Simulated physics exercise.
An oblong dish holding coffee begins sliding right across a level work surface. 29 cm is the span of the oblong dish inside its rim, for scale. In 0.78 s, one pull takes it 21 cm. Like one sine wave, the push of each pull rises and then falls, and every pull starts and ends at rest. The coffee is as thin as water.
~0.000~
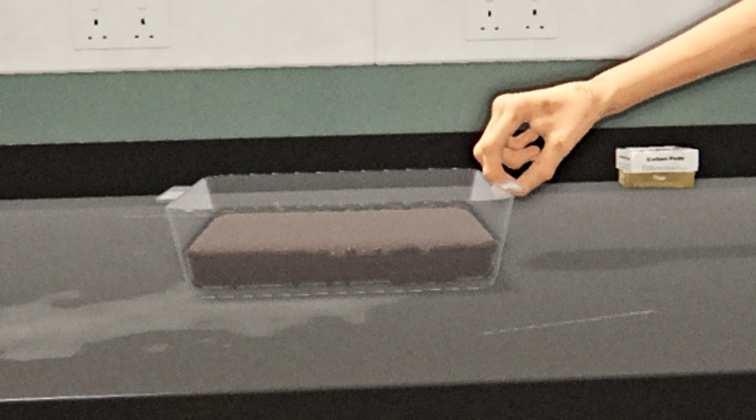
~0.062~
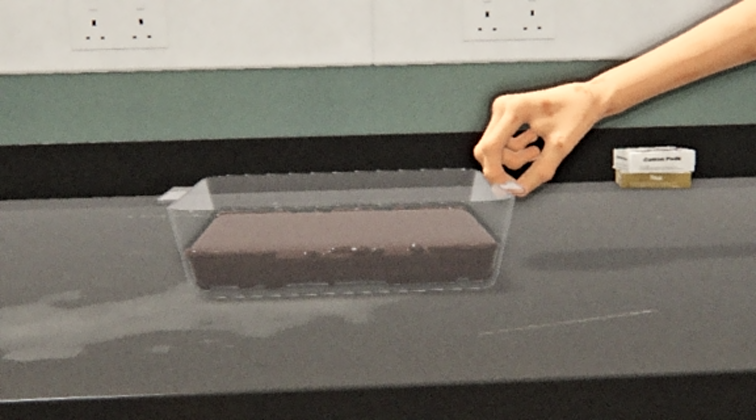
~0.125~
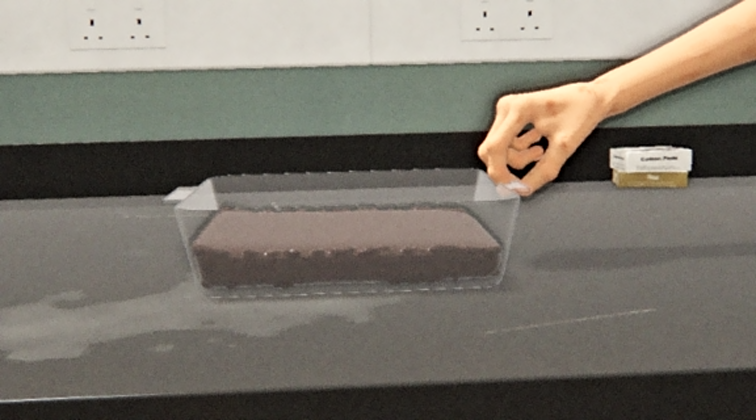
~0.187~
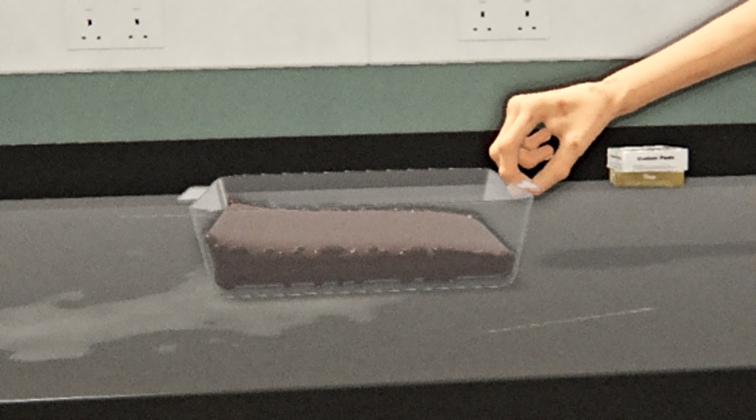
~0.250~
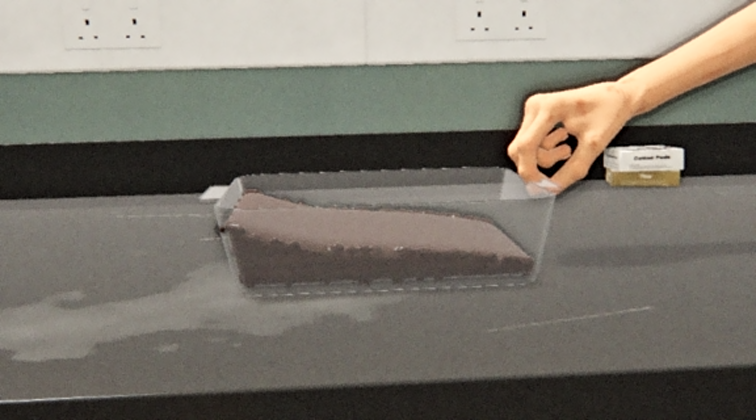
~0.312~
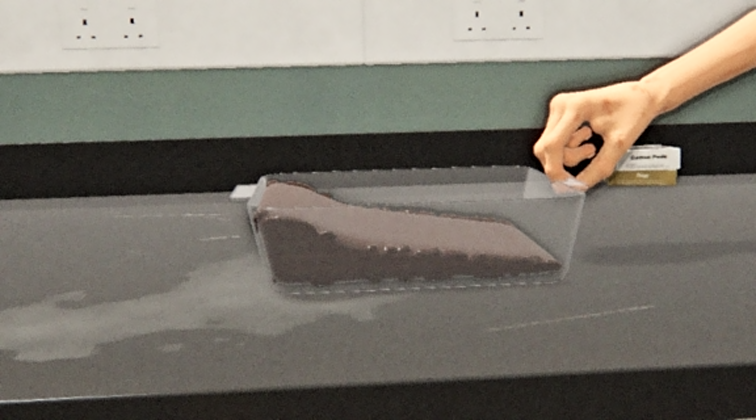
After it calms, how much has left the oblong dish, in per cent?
Roughly 17 %.
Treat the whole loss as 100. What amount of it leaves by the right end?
Share of spill at right end: Close to 100 in a hundred.
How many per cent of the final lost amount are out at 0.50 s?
Near 0 in a hundred.
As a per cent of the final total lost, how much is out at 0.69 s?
My estimate is about 20 in a hundred.
Then, 0.50 s in, it has gone 16 cm; 0 per cent is out over the left end and 0 over the right.
Then, 0.69 s in, it has gone 21 cm; 0 per cent is out over the left end and 3 over the right.
Then, 0.88 s in, it has gone 21 cm; 0 per cent is out over the left end and 16 over the right.
Then, 1.07 s in, it has gone 21 cm; 0 per cent is out over the left end and 16 over the right.
Finally, 17 per cent is out in all, 1 of it over the left end.
